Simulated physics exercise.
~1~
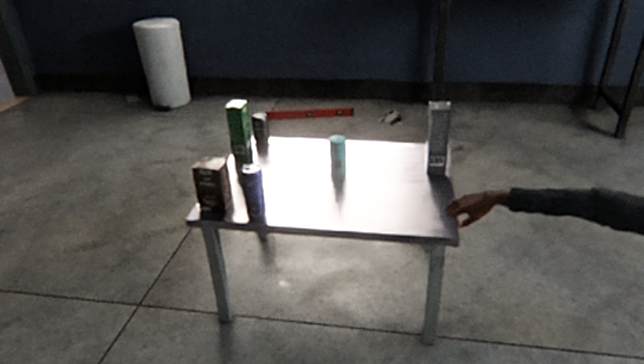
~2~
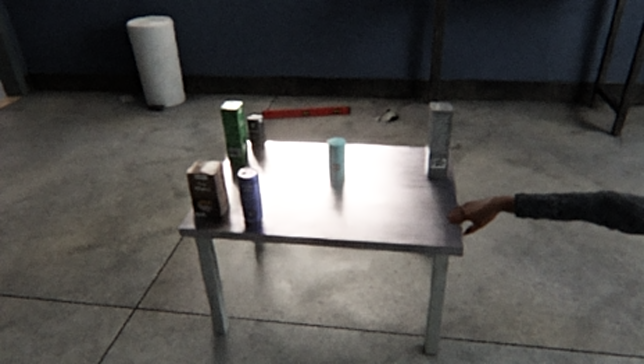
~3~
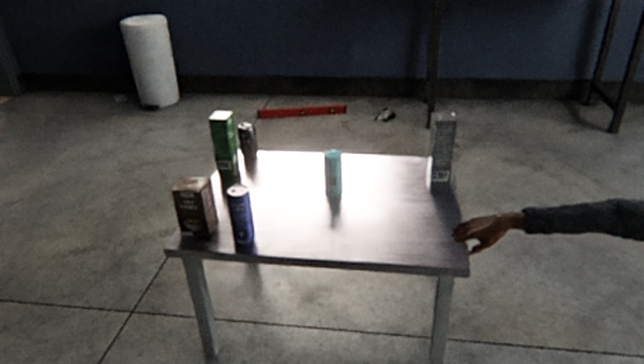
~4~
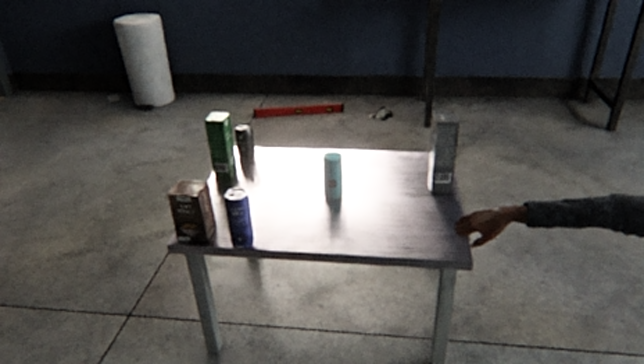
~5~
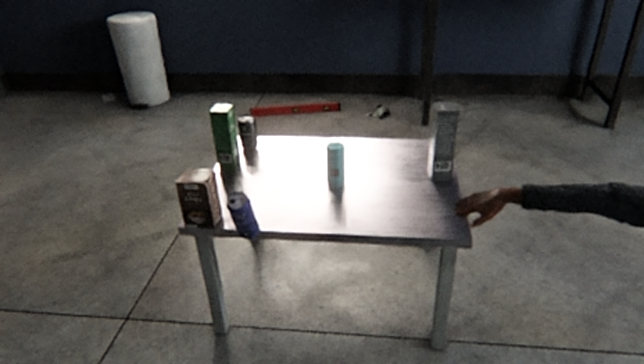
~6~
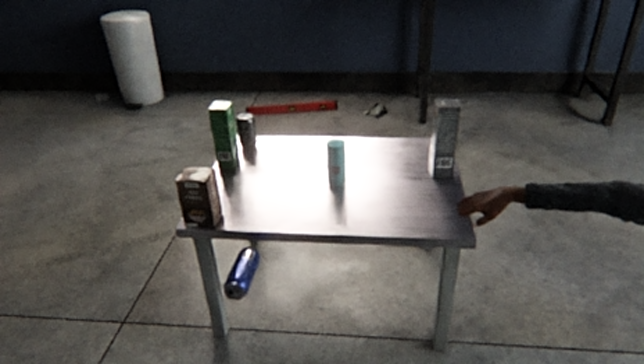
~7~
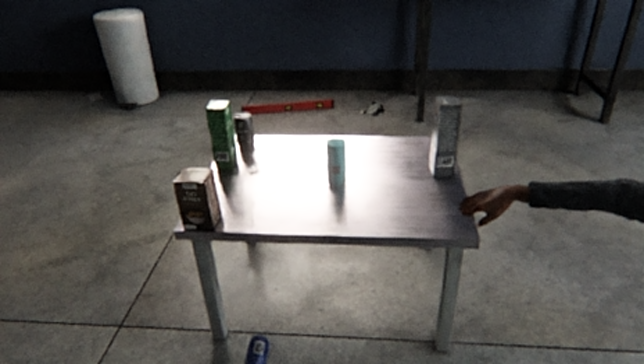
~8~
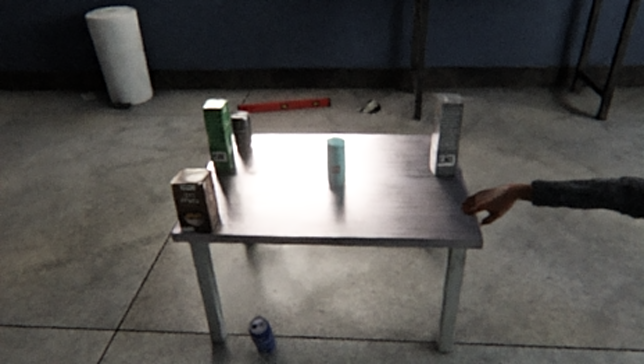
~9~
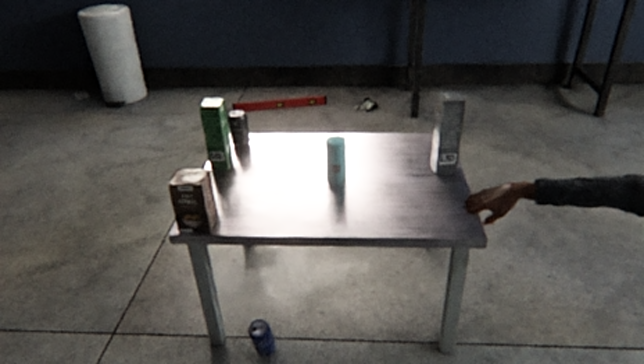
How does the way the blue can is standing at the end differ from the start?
At the start the blue can stands upright on the table beside the brown carton. At the end it is leaning, down on the floor below the near edge of the table.
In a dim room with a concrete floor and a dark blue wall, a low table is seen from the front and slightly above. A brown carton and a blue can stand at its near left, a green carton and a small dark can behind them, a turquoise jar near the middle and a grey carton at the far right. A hand at the right edge moves the table towards the viewer, then back. The blue can tips, drops off the near edge and ends tilted on the floor, while the other things stay standing on top.
